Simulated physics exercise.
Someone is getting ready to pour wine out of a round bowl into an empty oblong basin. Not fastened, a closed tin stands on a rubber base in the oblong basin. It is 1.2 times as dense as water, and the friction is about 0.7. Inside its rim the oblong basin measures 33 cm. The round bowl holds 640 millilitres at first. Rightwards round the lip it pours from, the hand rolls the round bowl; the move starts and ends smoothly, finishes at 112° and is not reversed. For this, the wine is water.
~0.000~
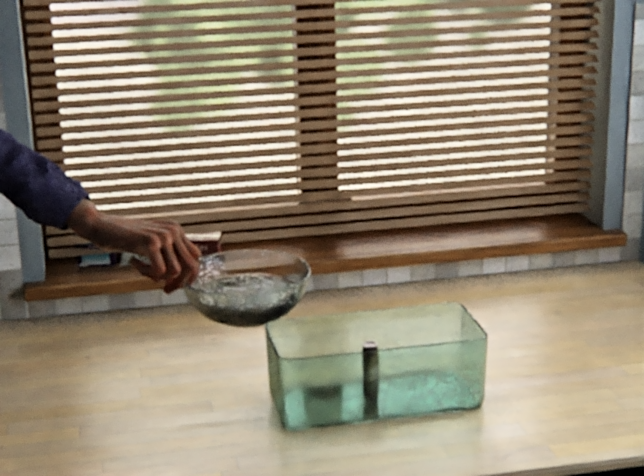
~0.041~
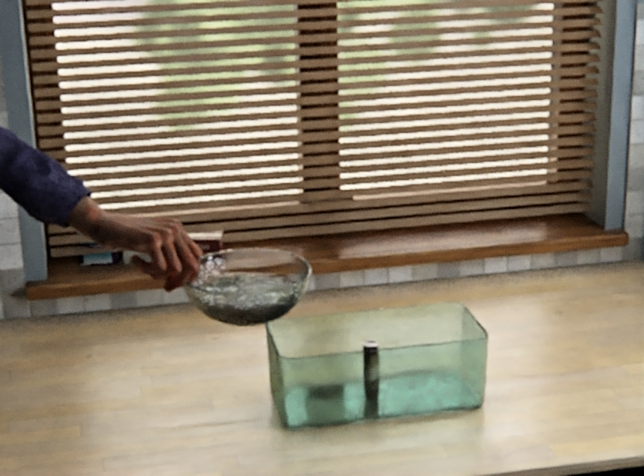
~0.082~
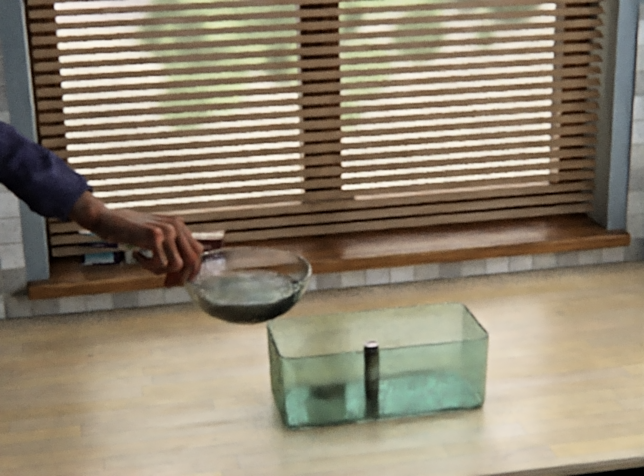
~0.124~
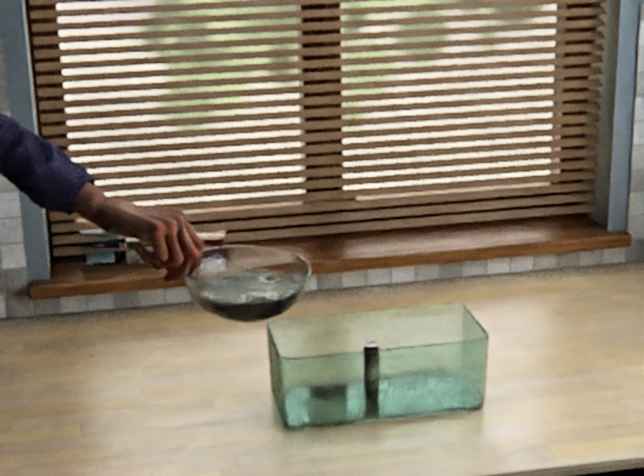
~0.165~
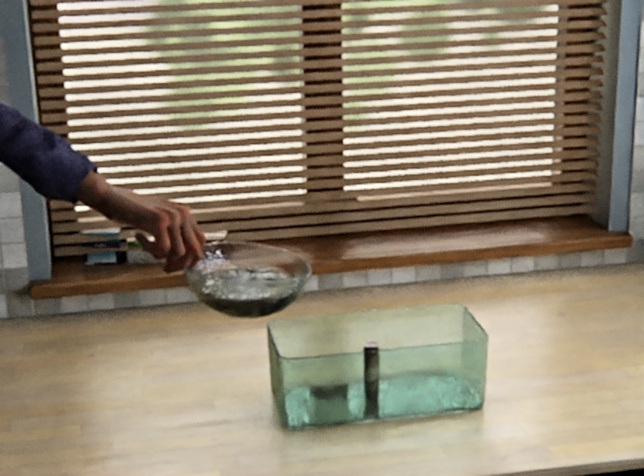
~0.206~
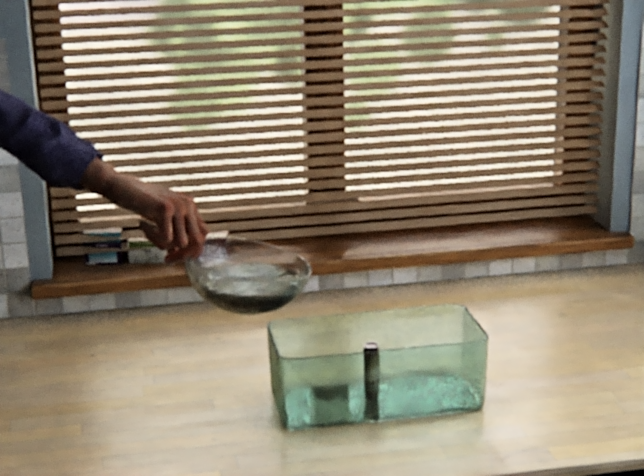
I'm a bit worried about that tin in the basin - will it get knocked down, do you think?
My bet is it never capsizes.
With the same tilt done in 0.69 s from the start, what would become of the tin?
Outcome - the tin ends up overturned.
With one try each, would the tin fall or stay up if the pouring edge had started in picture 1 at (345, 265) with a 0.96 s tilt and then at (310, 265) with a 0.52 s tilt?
In the first try it comes down; in the second it remains standing.
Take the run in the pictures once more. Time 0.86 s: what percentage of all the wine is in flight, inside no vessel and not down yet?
It comes to some 6 percent of the total.
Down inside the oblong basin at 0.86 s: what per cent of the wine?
The share is close to 94 percent.
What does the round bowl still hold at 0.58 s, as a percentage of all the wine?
I reckon about 44 in a hundred is still held.
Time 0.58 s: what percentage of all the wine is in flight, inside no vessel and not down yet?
About 52 per cent.
By 0.58 s the tilt is 74° and 44 per cent is still to pour; the tin stands where it began.
By 0.86 s the tilt is 109° and 0 per cent is still to pour; the tin stands where it began.
By 1.15 s the tilt is 112° and 0 per cent is still to pour; the tin leans 5°.
By 1.46 s the tilt is 112° and 0 per cent is still to pour; the tin stands where it began.
At rest the tin stands where it began.
